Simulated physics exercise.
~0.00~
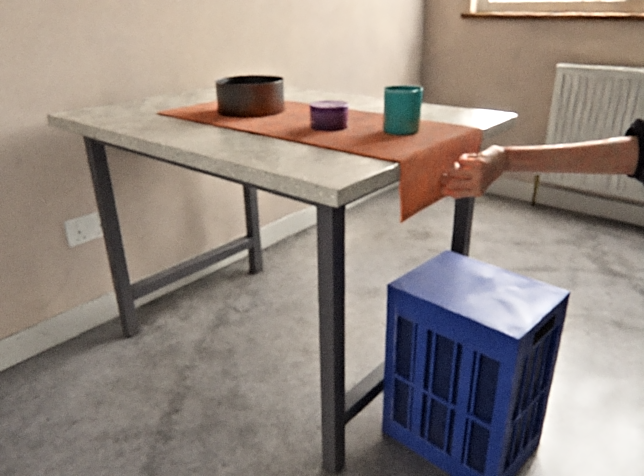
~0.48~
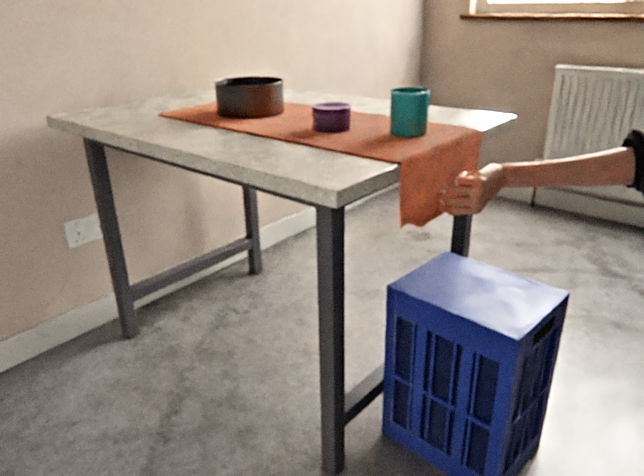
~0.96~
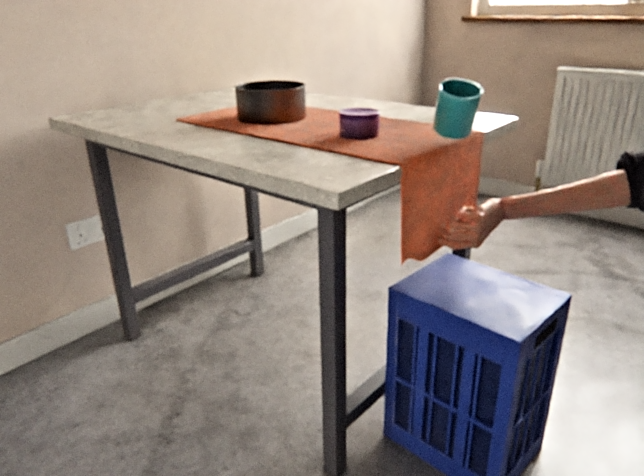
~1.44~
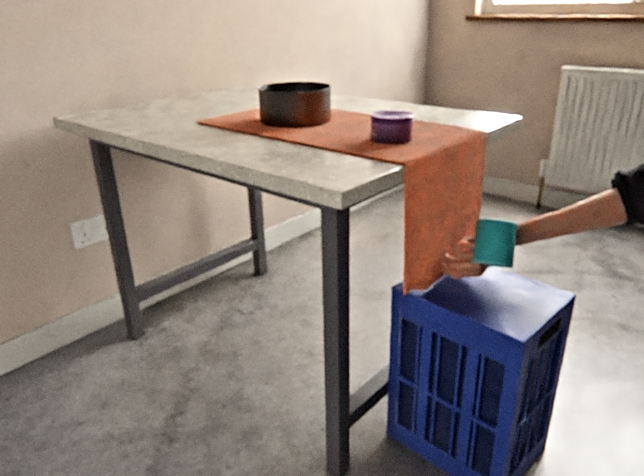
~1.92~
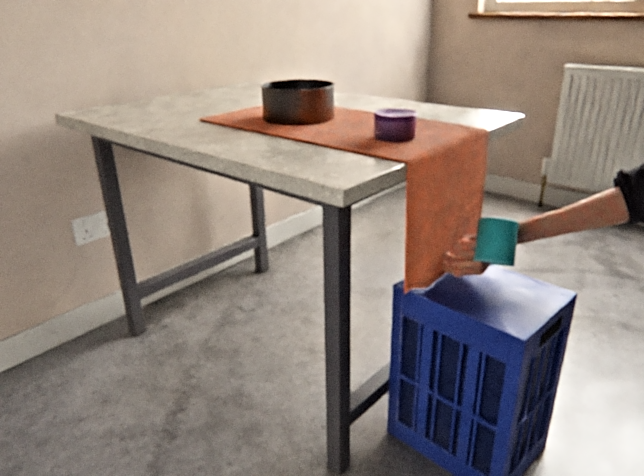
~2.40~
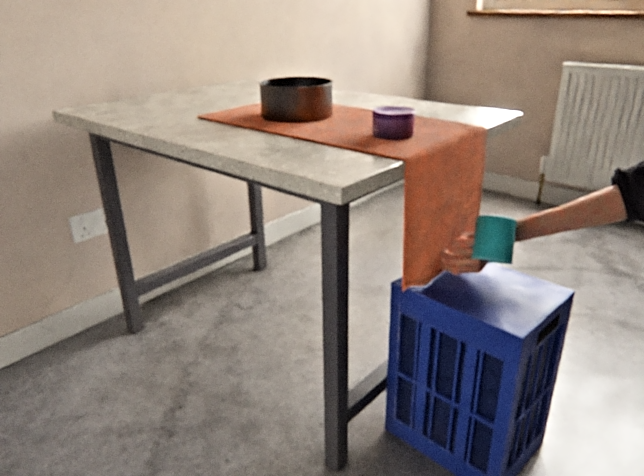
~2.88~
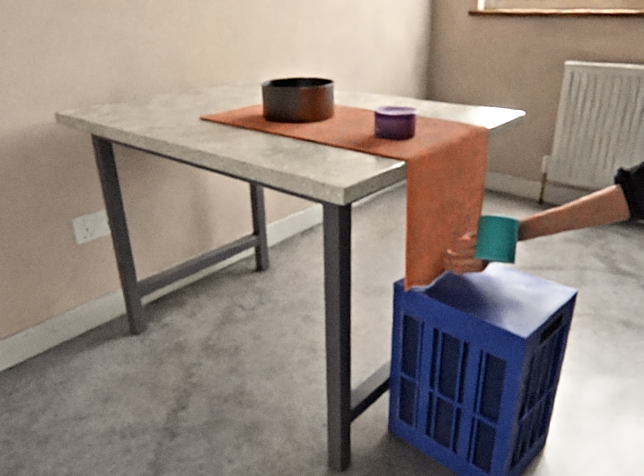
A bare arm in a dark sleeve reaches in from the right and grips the hanging end of an orange scarf on a grey-topped table, seen from slightly above in a carpeted room. On the scarf sit a dark pot, a small purple tub and, nearest the edge, a turquoise mug, with a blue crate below. The hand draws the scarf down, carrying all three rightward. The mug tips at the edge and drops over, ending up against the hand and wrist. The hem reaches the crate and everything stops, with tub and pot still on the table.
